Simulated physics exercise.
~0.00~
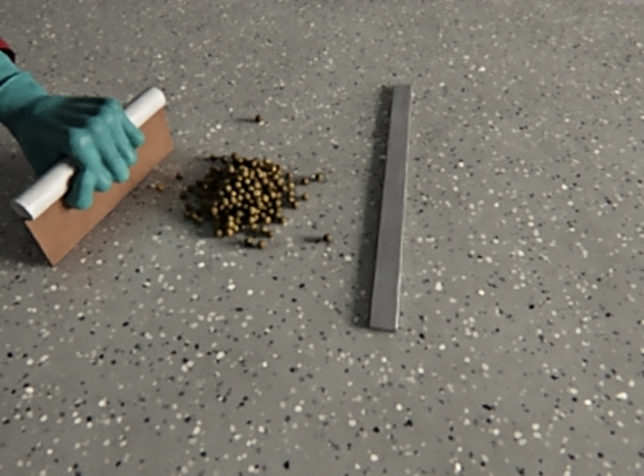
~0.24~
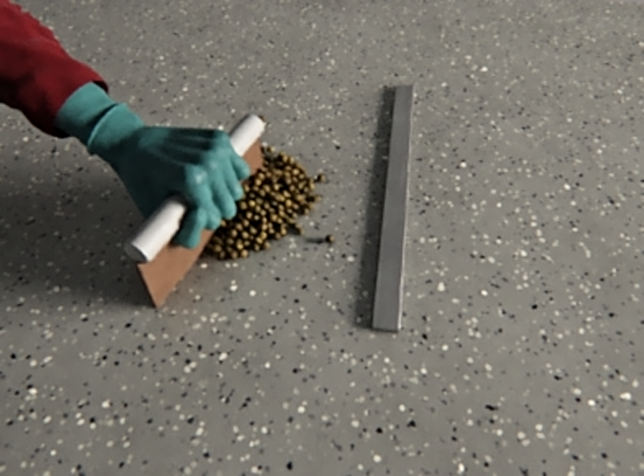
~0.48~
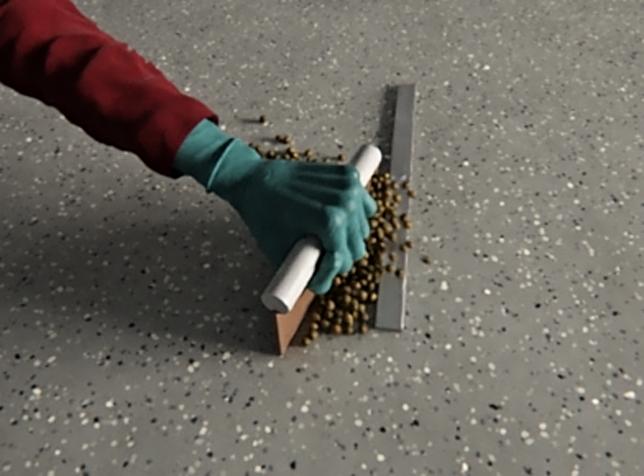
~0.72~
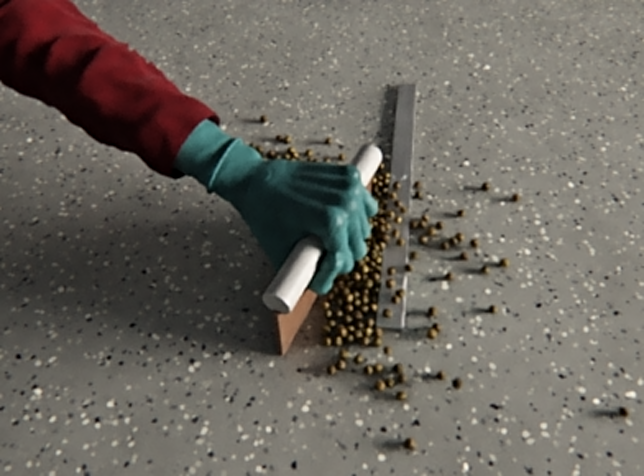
The clip shows a teal-gloved hand in a red sleeve pushing a pile of small brownish pieces rightward with a scraper across a speckled floor toward a fixed grey strip. The scraper stops just short of it, and some pieces scatter beyond while many remain packed between.
